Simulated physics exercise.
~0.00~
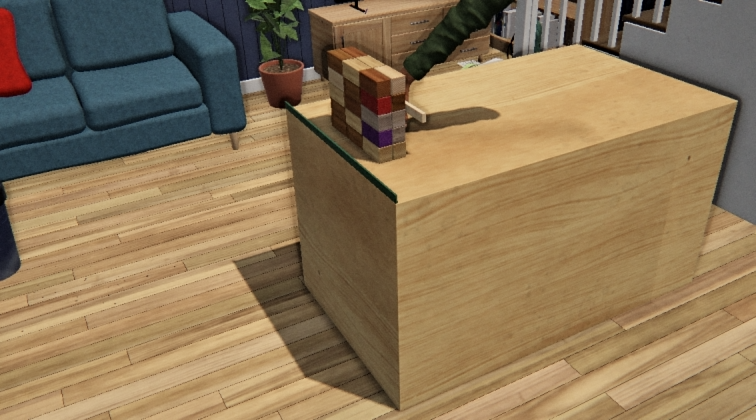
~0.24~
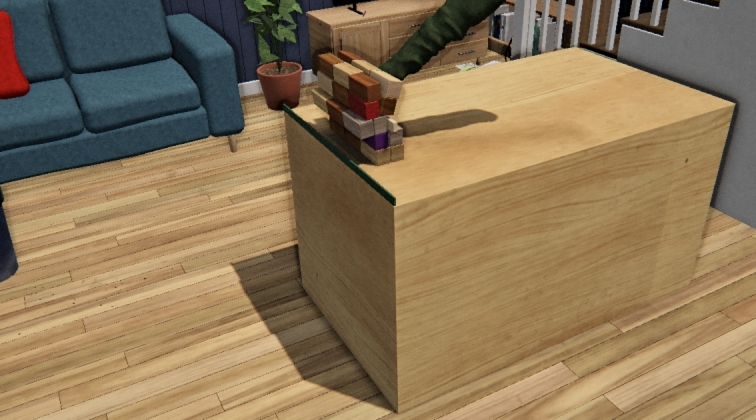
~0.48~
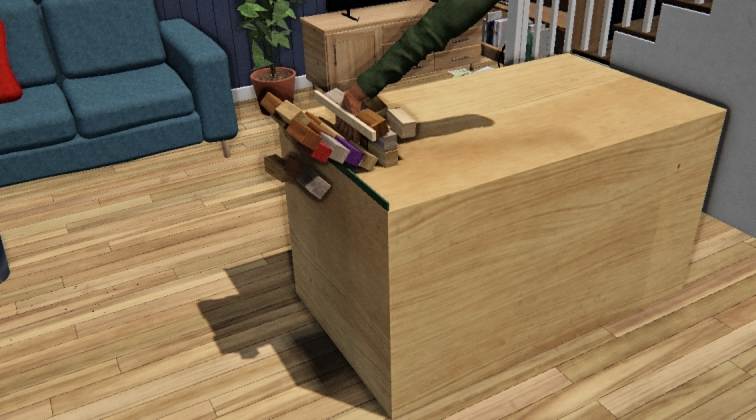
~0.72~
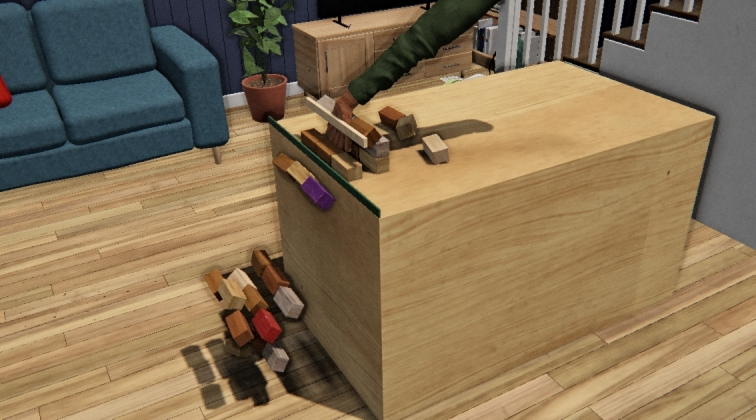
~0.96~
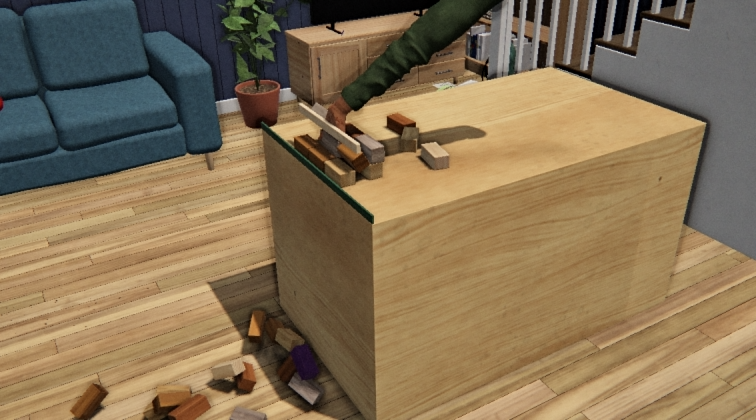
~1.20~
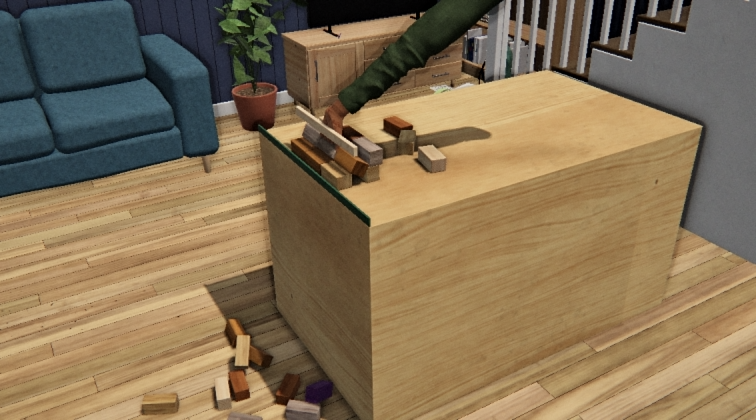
A hand in a green sleeve pushed a strip of wood into a small stack of wooden blocks, toppling it over the low cupboard's edge, and many, including the red and purple ones, tumbled to the floor while the rest stayed heaped on top.
